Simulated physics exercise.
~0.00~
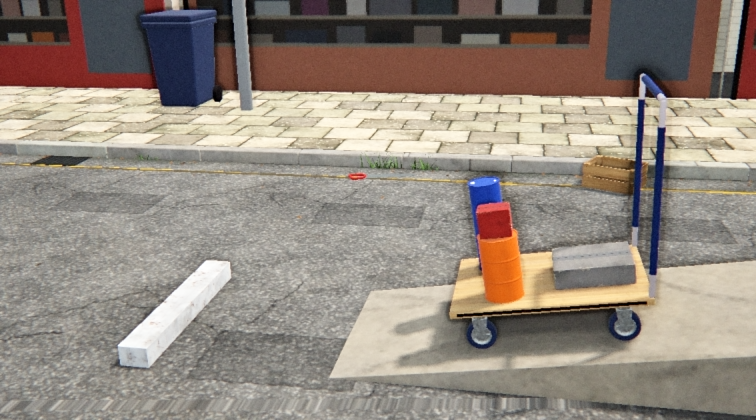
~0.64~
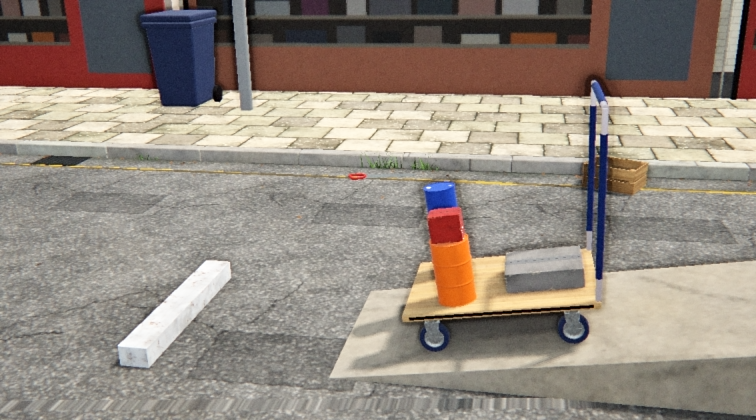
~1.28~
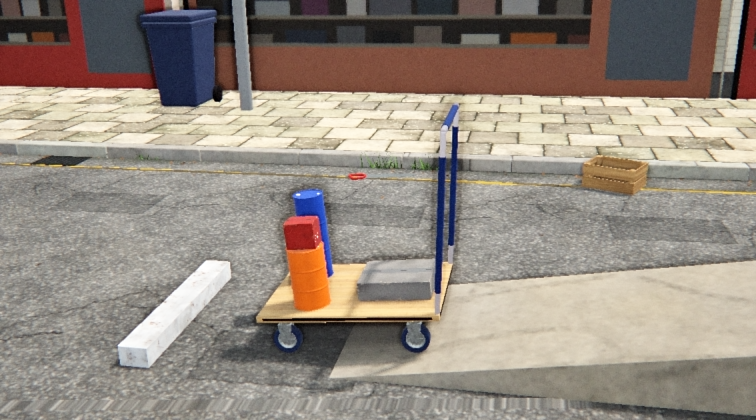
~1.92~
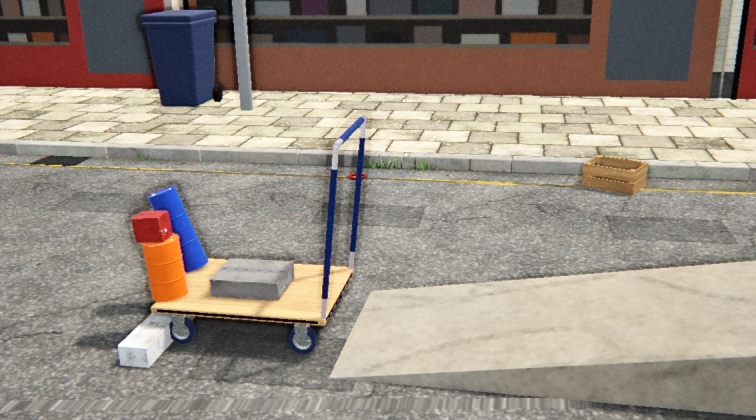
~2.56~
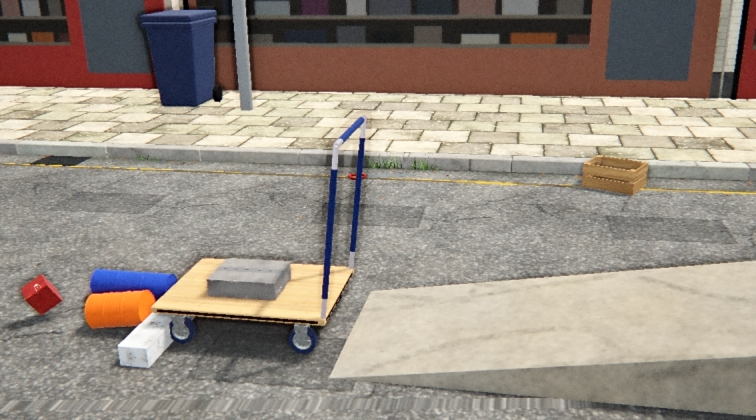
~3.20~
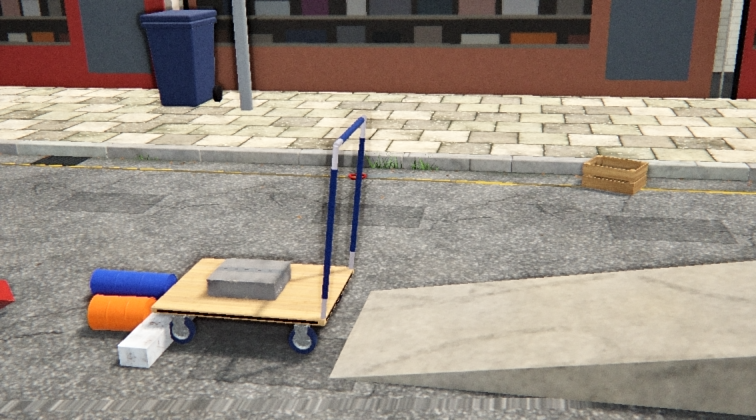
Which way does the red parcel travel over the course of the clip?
The red parcel moves to the left, first riding on the trolley and then tumbling off beyond the white kerb toward the left edge of the view.
